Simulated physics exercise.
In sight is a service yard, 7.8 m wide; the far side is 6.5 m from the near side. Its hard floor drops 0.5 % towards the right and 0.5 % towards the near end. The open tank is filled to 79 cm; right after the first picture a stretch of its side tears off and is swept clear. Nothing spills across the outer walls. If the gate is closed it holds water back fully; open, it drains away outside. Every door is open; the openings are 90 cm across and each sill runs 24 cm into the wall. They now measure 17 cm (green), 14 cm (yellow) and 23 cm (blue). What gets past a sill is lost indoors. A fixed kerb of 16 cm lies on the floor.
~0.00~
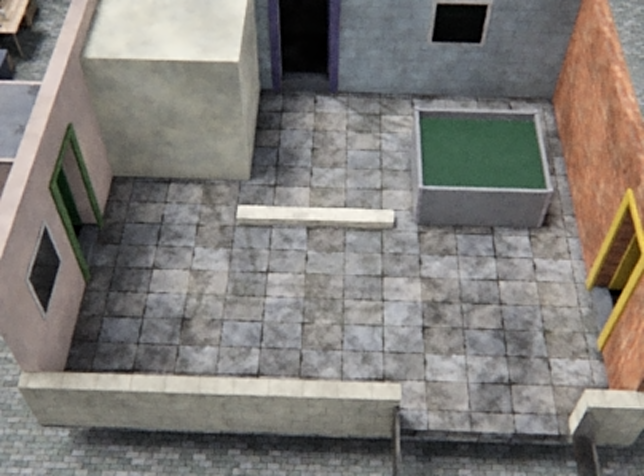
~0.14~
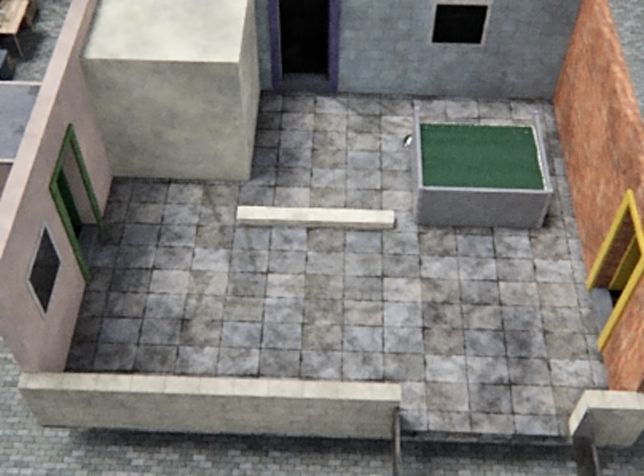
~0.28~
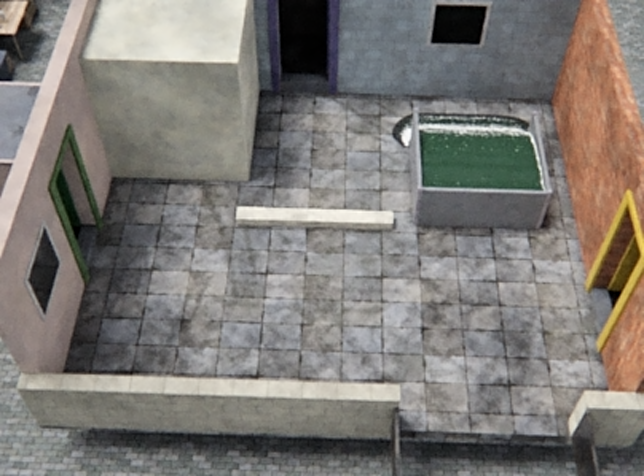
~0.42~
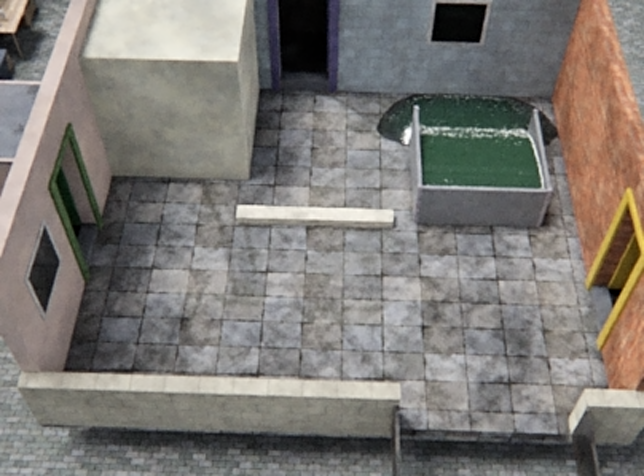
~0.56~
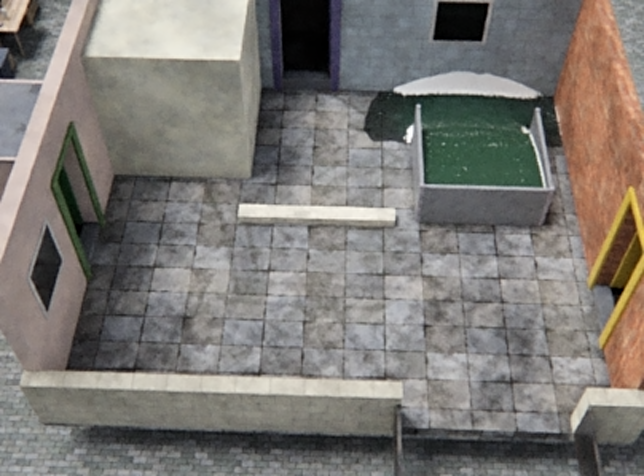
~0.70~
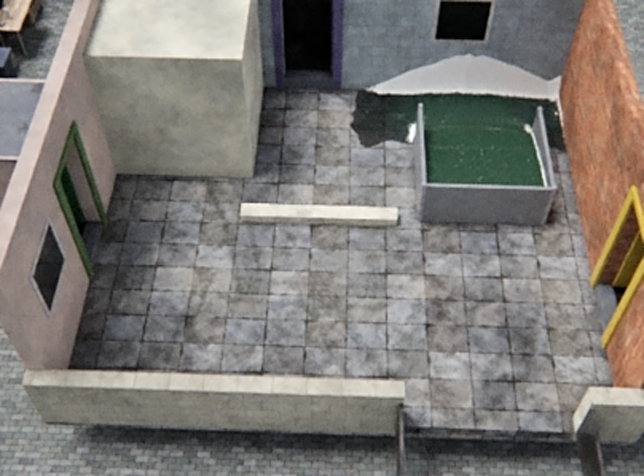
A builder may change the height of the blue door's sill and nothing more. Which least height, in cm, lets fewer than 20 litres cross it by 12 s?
About 12 cm.
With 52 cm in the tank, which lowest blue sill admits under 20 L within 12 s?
Then roughly 6.5 cm.
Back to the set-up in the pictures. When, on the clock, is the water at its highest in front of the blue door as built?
Near 5.0 s.
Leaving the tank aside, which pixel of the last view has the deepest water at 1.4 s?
Around (554, 95).
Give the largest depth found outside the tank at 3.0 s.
Up to some 28 cm.
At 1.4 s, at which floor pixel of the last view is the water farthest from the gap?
At about (264, 87).
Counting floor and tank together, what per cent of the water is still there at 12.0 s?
Some 82 per cent remains.
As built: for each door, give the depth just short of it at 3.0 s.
In cm: Green 0, yellow 11, blue 13.
After 1.4 s water covers 15 % of the floor, deepest (65 cm) near (554, 95); 9 cm at the blue door, 0 litres in over its 23 cm sill.
After 3.0 s water covers 40 % of the floor, deepest (28 cm) near (273, 94); 13 cm at the blue door, 0 litres in over its 23 cm sill.
After 12.0 s water covers 85 % of the floor, deepest (10 cm) near (272, 206); 8 cm at the blue door, 0 litres in over its 23 cm sill.
At the blue door as built, the water arrived by 1.1 s and peaked near 16 cm at 4.8 s.
Run again over the same 12 s with other heights there, 37 litres in over 10 cm, 14 litres over 13.5 cm. The limit of 20 litres is kept from about 12 cm up.
